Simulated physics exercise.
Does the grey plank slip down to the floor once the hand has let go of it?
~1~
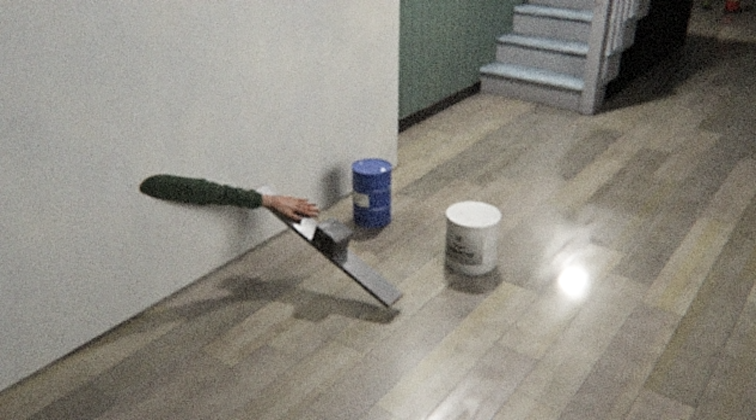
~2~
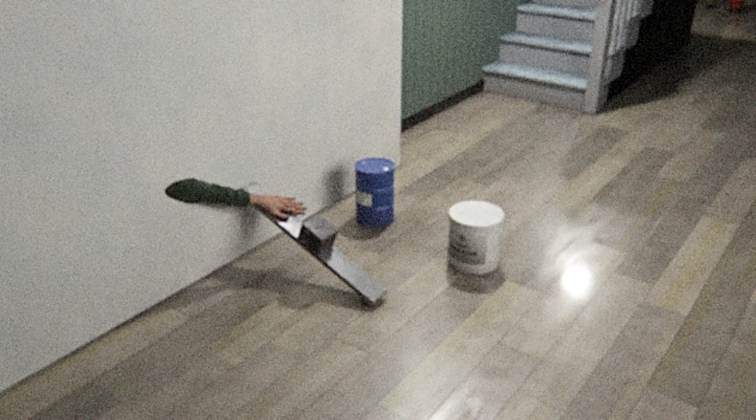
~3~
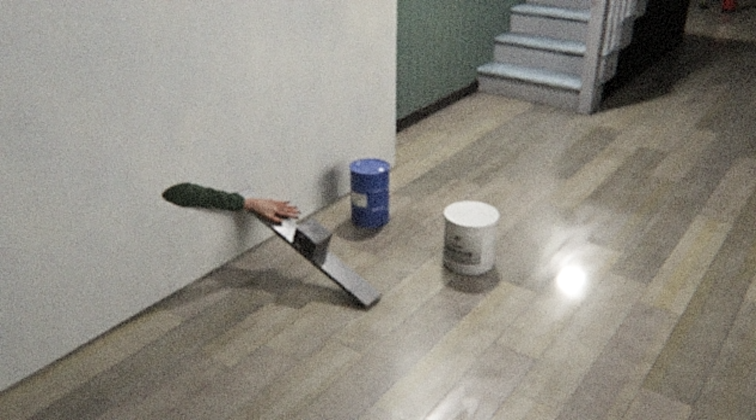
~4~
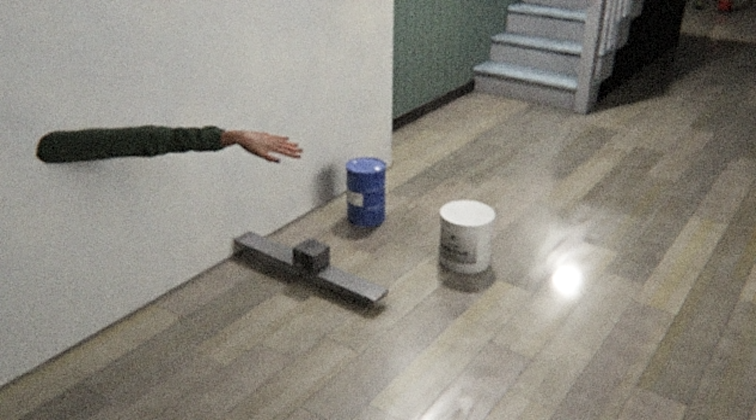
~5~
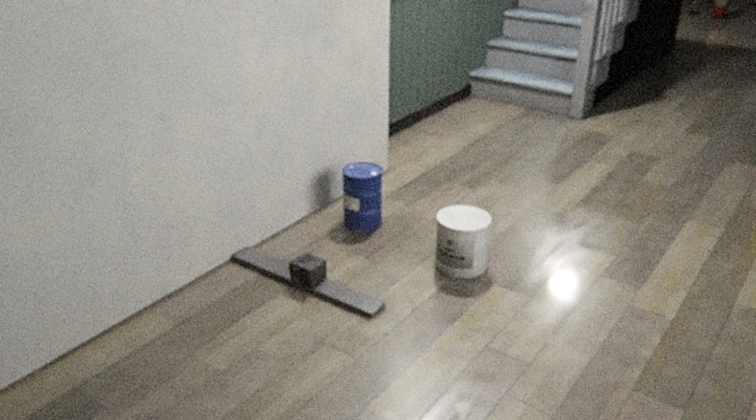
Yes, the plank slips out of its lean and ends up lying flat on the floor.
Bare wall and wooden floor, a hand letting go of a tilted grey plank, which slips down flat near a blue canister.
